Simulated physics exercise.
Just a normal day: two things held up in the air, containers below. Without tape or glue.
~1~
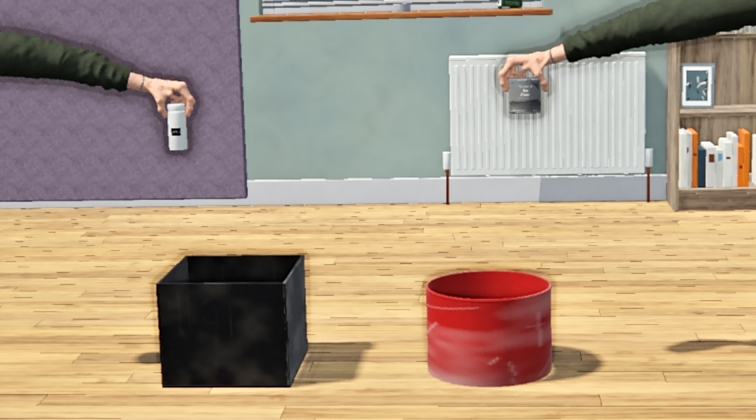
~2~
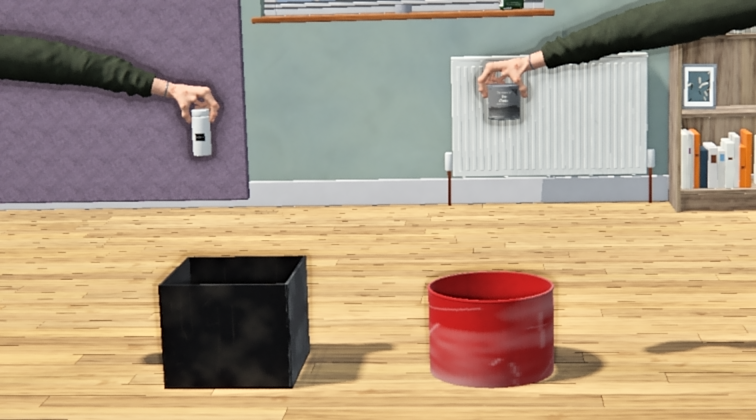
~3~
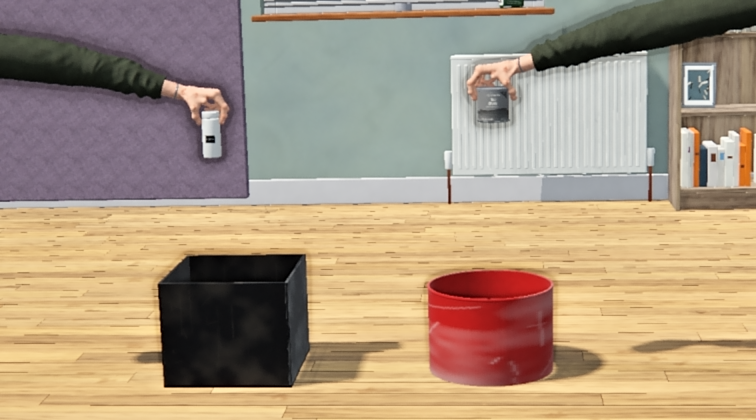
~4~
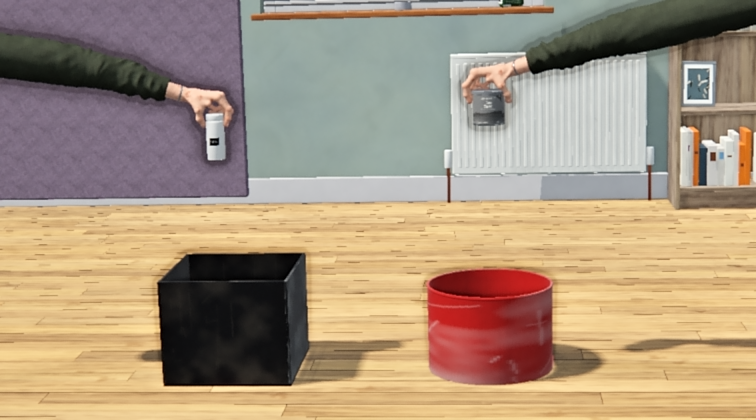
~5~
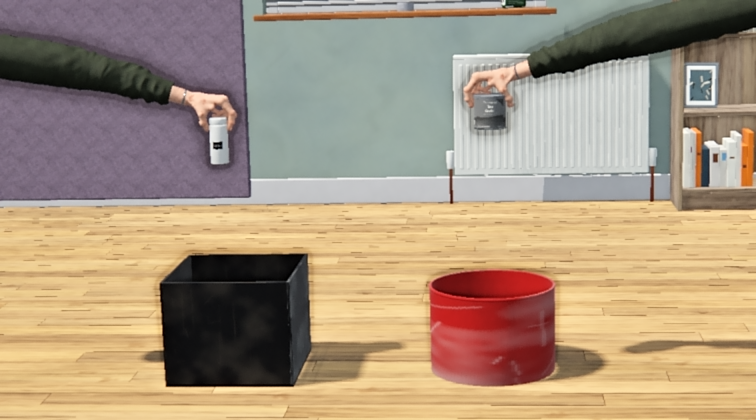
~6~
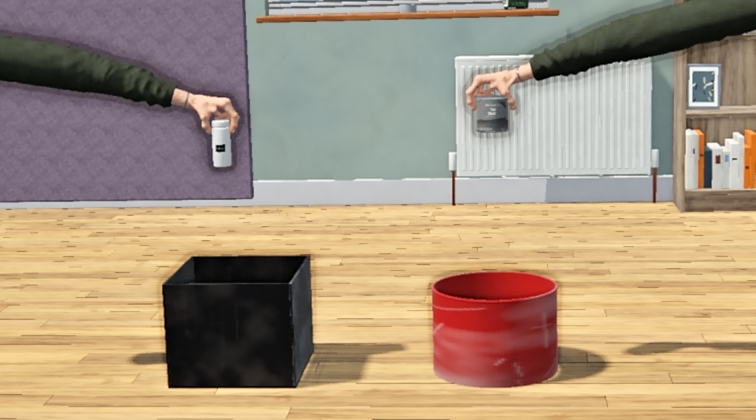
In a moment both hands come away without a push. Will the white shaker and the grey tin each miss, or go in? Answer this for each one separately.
In the end white shaker: In; grey tin: In.
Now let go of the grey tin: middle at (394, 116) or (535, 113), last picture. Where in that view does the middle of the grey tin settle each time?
Roughly (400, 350) and (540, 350).
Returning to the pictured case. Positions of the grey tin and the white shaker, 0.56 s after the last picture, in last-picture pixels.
For the first, (495, 327); for the second, (231, 325).
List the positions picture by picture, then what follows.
In the first frame, still on the way; white shaker (177, 127); grey tin (525, 96); right bin (489, 326).
In the second frame, still on the way; grey tin (504, 102); left crate (238, 320).
In the third frame, still on the way; white shaker (211, 134); right bin (491, 326).
In the fourth frame, still on the way; grey tin (488, 107); left crate (237, 317).
In the fifth frame, still on the way; white shaker (219, 140); right bin (492, 326).
In the sixth frame, in place, still held; white shaker (222, 143); grey tin (493, 114); left crate (241, 320).
Then, 0.22 s after the last picture, white shaker falling near (224, 200); grey tin falling near (493, 172).
Then, 0.36 s after the last picture, white shaker falling near (230, 319); grey tin falling near (495, 295).
Then, 0.56 s after the last picture, white shaker falling near (231, 325); grey tin down below near (495, 327).
At rest, the white shaker is caught, near (232, 346); the grey tin is caught, near (496, 351).
